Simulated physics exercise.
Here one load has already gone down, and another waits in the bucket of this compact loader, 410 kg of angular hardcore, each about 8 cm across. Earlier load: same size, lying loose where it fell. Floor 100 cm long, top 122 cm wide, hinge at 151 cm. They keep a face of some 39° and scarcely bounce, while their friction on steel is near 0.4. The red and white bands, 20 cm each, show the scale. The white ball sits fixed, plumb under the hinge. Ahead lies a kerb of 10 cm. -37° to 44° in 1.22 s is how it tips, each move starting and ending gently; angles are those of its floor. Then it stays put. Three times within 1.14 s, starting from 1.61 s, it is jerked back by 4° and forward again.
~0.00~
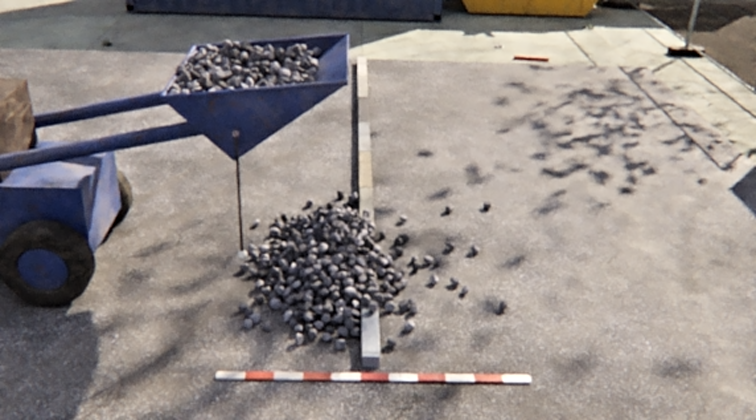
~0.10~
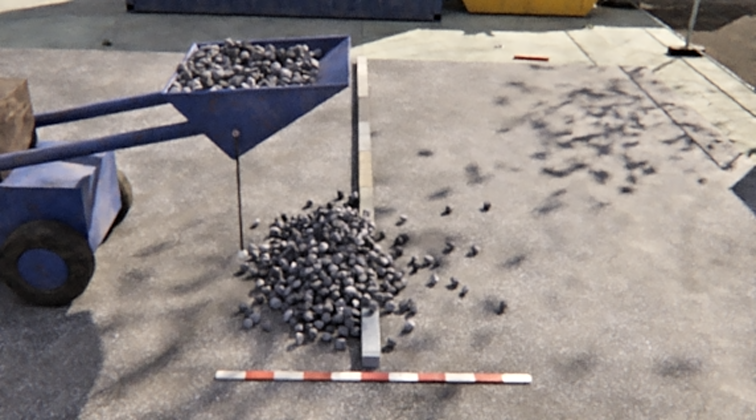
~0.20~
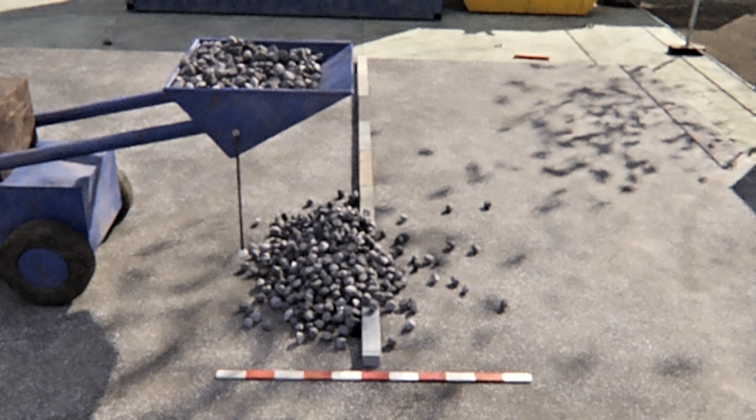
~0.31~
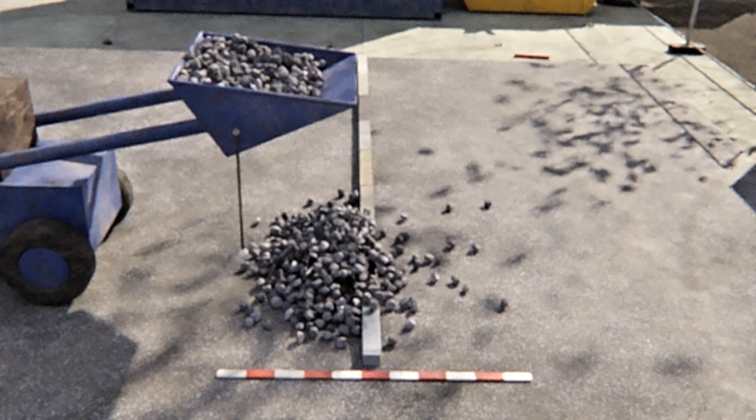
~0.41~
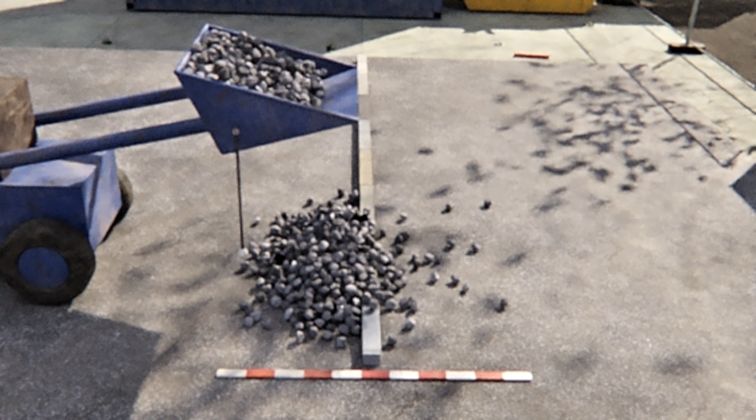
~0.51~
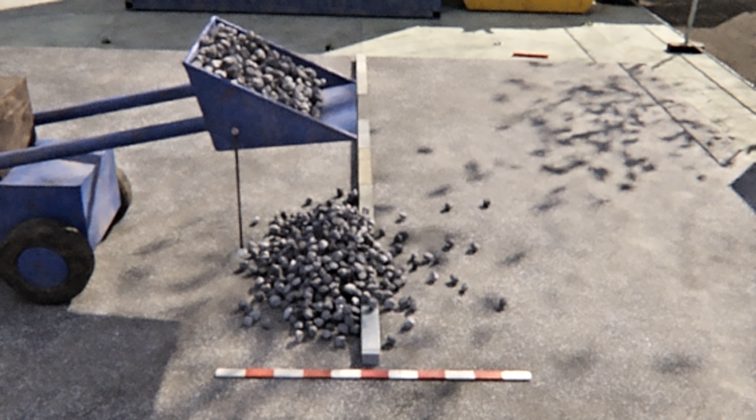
The clip opens on a blue loader at the left holding a raised bucket of grey stones above a loose heap lying against a low kerb. The bucket gradually tilts forward, its back edge rising and its front lip dipping, while the stones inside shift and the heap below stays still.
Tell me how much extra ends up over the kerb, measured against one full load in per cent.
The extra comes to about 72 percent of a load.
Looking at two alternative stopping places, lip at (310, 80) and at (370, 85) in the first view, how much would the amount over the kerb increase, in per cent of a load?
Close to 30 per cent, followed by close to 85 per cent.
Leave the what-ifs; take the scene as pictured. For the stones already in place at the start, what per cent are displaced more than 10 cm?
Roughly 5 % of them.
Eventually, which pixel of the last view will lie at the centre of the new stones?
Their centre ends up near (398, 255).
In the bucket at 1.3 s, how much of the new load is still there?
Some 60 %, roughly, is held.
After 0.9 s the floor is at 32°; in per cent of one load, 100 in the bucket, 93 on this side of the kerb, 7 over the kerb; the foremost stones are at (465, 250).
After 1.3 s the floor is at 44°; in per cent of one load, 62 in the bucket, 131 on this side of the kerb, 7 over the kerb; the foremost stones are at (465, 250).
After 3.2 s the floor is at 44°; in per cent of one load, 0 in the bucket, 121 on this side of the kerb, 79 over the kerb; the foremost stones are at (532, 246).
After 5.9 s the floor is at 44°; in per cent of one load, 0 in the bucket, 121 on this side of the kerb, 79 over the kerb; the foremost stones are at (532, 246). Net gain over the kerb, 72.
